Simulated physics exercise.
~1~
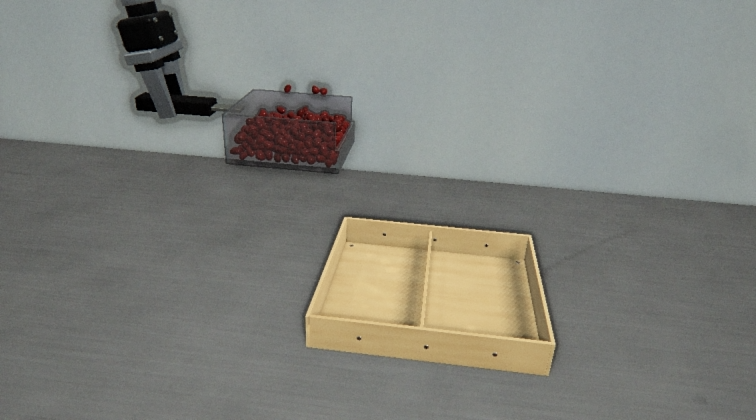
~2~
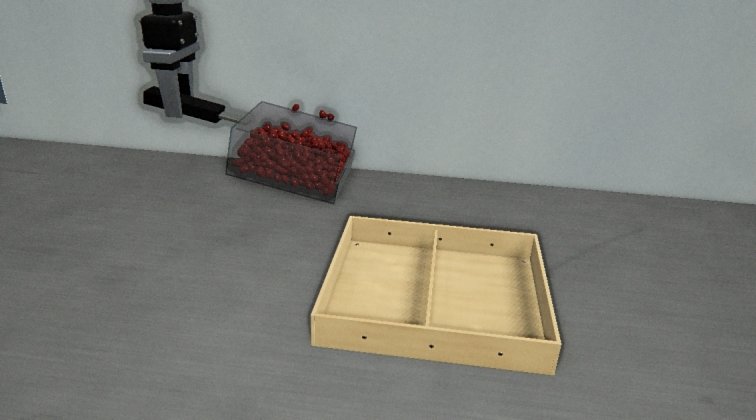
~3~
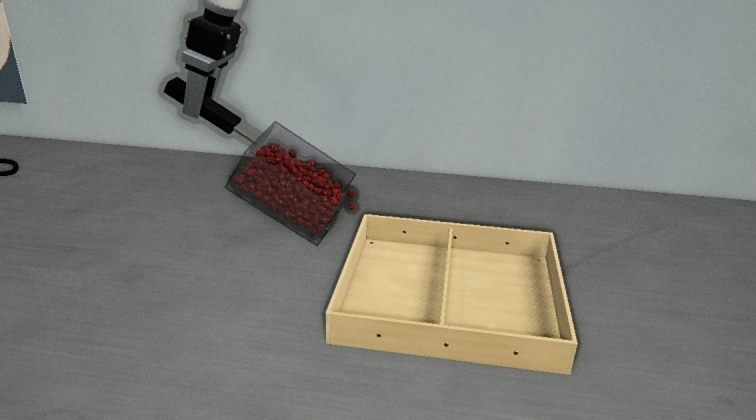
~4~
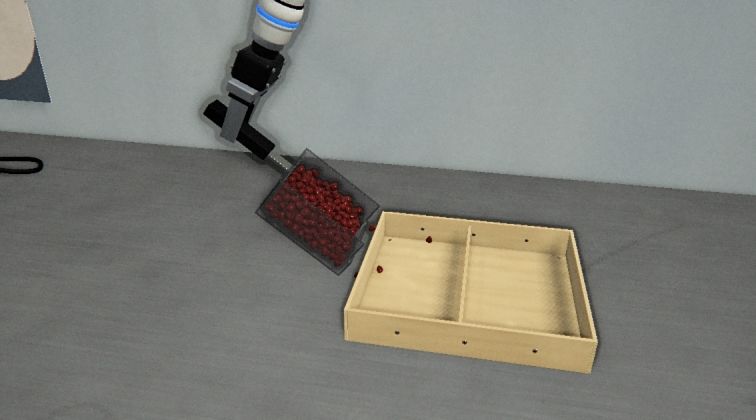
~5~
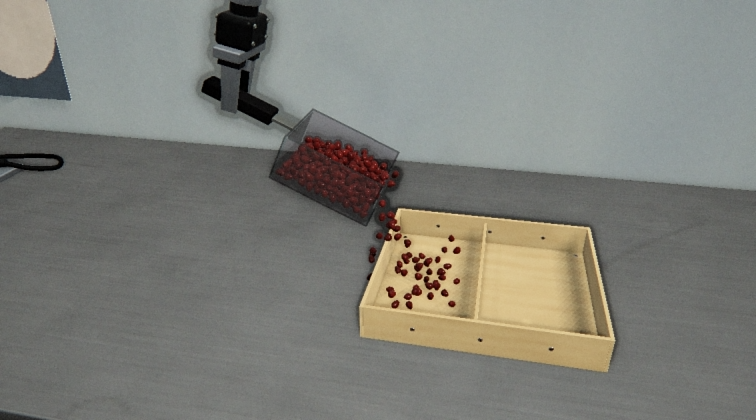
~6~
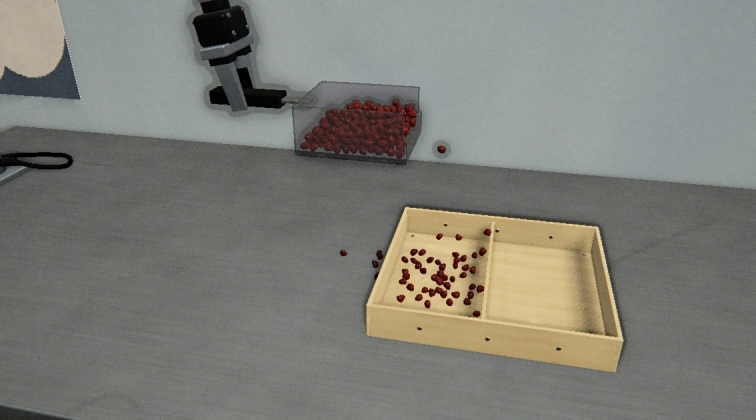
A robot arm tips a clear box, spilling some red beans into a wooden tray's left part, then levels it.
